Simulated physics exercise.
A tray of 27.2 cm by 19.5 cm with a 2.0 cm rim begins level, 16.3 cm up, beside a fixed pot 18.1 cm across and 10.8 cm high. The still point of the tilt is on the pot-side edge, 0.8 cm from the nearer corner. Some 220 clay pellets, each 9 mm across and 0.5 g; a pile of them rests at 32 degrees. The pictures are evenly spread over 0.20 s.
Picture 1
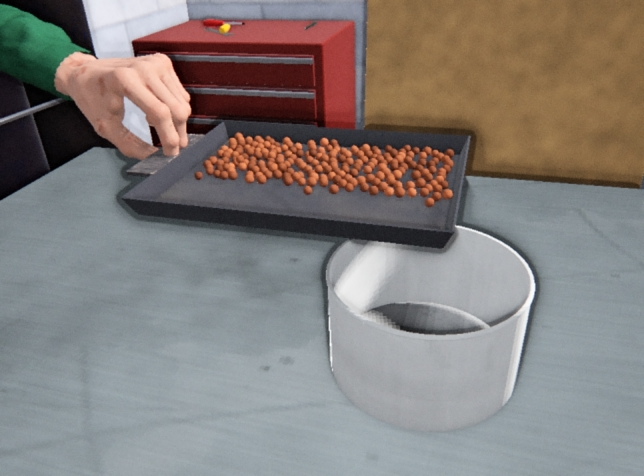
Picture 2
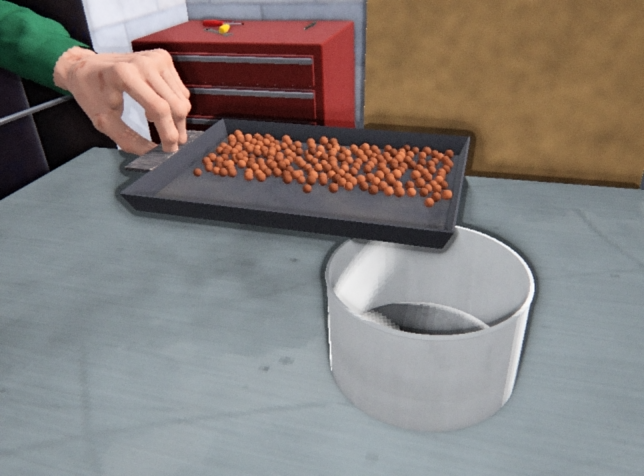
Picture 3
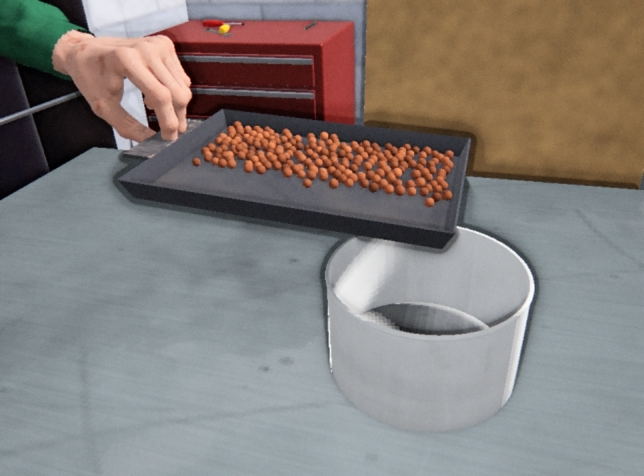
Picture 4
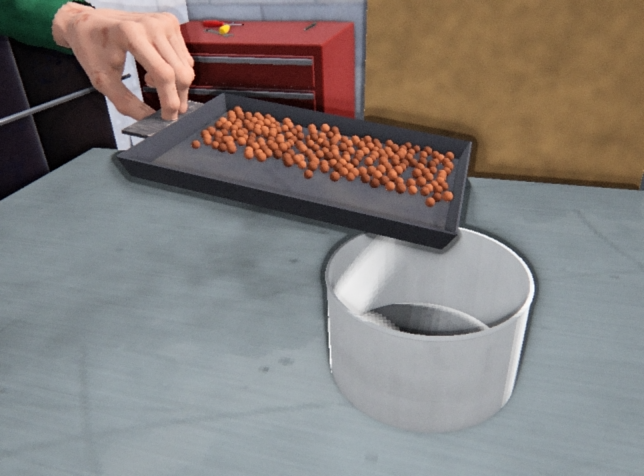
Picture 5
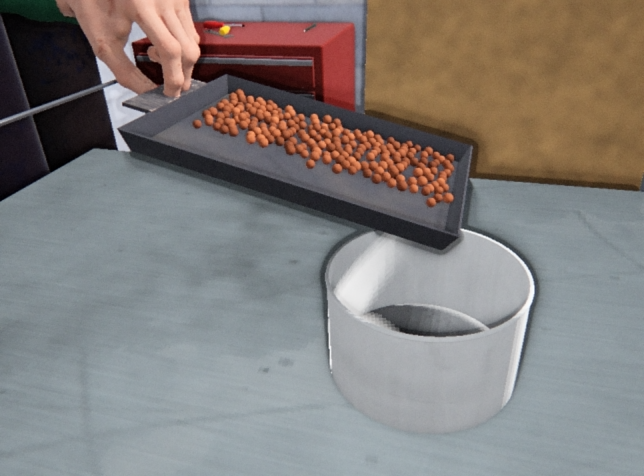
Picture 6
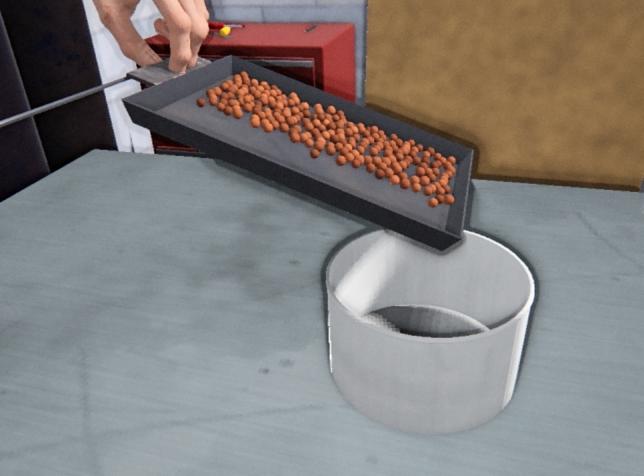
A dark tray scattered with small orange-brown pellets started out level, then tilted steadily as a hand raised its left end, while its right edge stayed beside a white pot and the pellets barely shifted.
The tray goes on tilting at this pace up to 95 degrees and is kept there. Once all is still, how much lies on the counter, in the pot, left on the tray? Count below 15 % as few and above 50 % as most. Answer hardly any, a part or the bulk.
Counter the bulk, pot a part, tray hardly any.
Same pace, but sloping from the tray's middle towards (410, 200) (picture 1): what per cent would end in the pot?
Some 30 per cent.
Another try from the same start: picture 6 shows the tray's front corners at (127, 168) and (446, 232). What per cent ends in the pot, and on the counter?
Pot 30, counter 70.
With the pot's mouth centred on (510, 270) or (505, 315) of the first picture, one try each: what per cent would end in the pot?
Some 50 and 20 per cent.
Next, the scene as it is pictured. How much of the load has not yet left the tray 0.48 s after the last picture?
Roughly 70 per cent.
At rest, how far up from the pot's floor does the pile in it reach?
About 2.0 cm.
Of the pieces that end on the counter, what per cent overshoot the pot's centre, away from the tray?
Some 100 per cent.
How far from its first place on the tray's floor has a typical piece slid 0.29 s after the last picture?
Roughly 7 cm.
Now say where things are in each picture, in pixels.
The first frame shows tray tilt 0 degrees, front corners at (134, 194) and (444, 226); middle of the pieces at (324, 166); pot at (427, 270).
The second frame shows tray tilt 1 degrees, front corners at (133, 190) and (444, 226); middle of the pieces at (323, 164).
The third frame shows tray tilt 4 degrees, front corners at (131, 177) and (445, 226), lowest corner right back; middle of the pieces at (324, 159).
The fourth frame shows tray tilt 8 degrees, front corners at (130, 155) and (447, 227), lowest corner right back; middle of the pieces at (325, 152).
The fifth frame shows tray tilt 14 degrees, front corners at (131, 128) and (449, 228), lowest corner right back; middle of the pieces at (327, 143).
The sixth frame shows tray tilt 19 degrees, front corners at (136, 100) and (452, 230), lowest corner right back; middle of the pieces at (331, 134); pot at (427, 273).
Then, 0.29 s after the last picture, tilt 57 degrees; the tray holds 100 %, the pot 0 %.
Then, 0.48 s after the last picture, tilt 82 degrees; the tray holds 70 %, the pot 0 %.
Then, 0.79 s after the last picture, tilt 95 degrees; the tray holds 0 %, the pot 30 %.
In the end, counter 70 %, pot 30 %, tray 0 %.
